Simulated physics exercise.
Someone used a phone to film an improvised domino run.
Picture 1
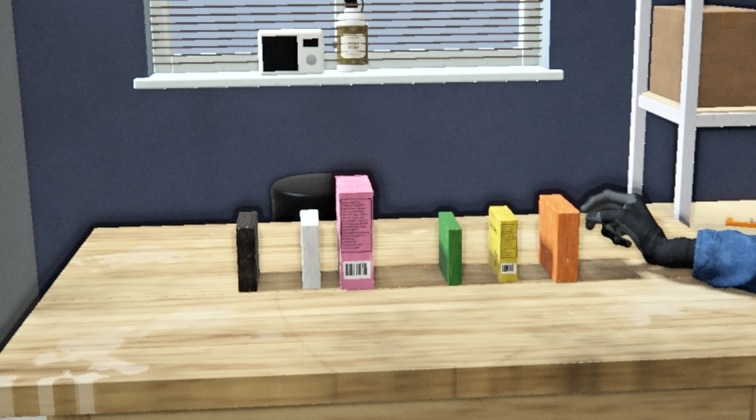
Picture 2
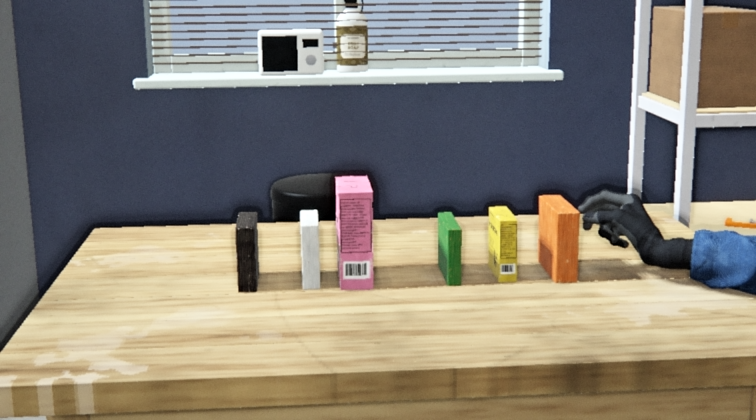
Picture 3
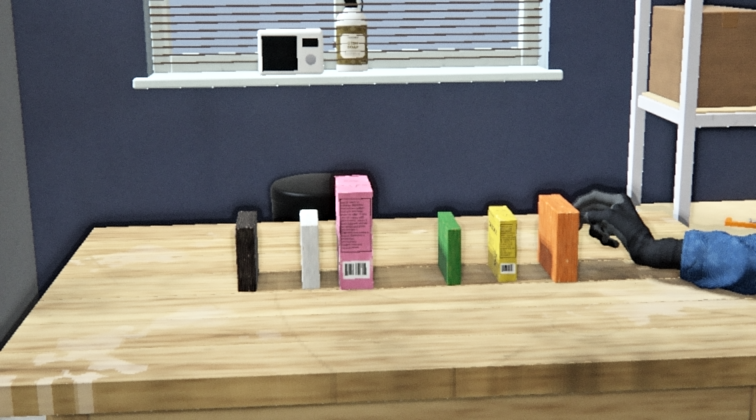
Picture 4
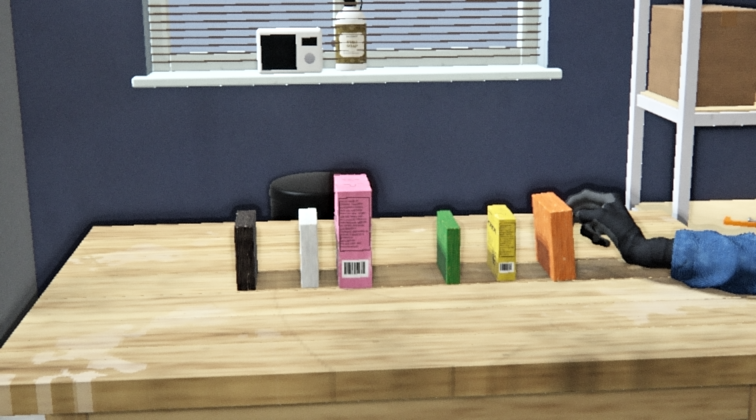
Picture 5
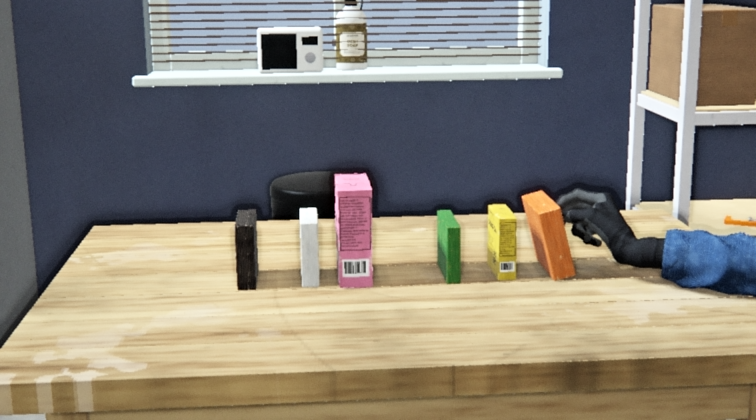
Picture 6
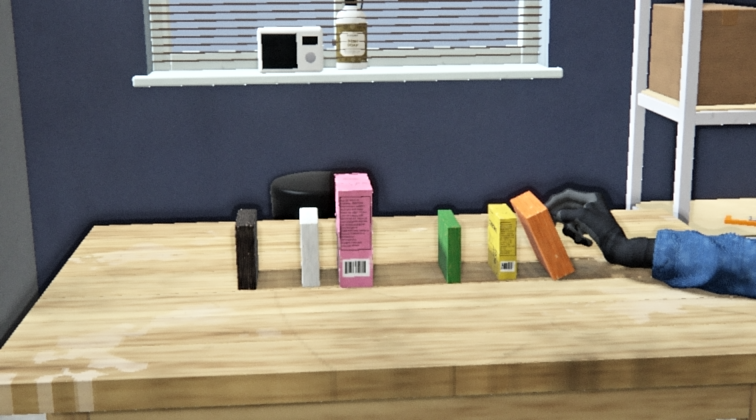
A black-gloved hand with a blue sleeve reaches in from the right over a pale wooden table, seen from the front and slightly above, before a dark blue wall and a window with blinds. Black, white, pink, green, yellow and orange upright pieces stand in a row from left to right. The hand moves left and pushes the orange board, which tilts steadily leftward towards the yellow packet, while the others stay upright.
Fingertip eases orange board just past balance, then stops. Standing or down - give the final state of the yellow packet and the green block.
Yellow packet: Down; green block: Down.
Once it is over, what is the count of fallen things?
Total count - 3.
Then, 0.20 s later than the last frame, orange board 59° over; yellow packet tilted by 44° near (479, 245); green block tilted by 11° near (444, 245).
Then, 0.30 s later than the last frame, orange board 69° over; yellow packet tilted by 74° near (466, 256); green block tilted by 71° near (417, 259).
When it is over, lying over on the table, yellow packet and green block; the other 2 as before. End places, in pixels of the last picture, yellow packet near (463, 257), green block near (404, 268).
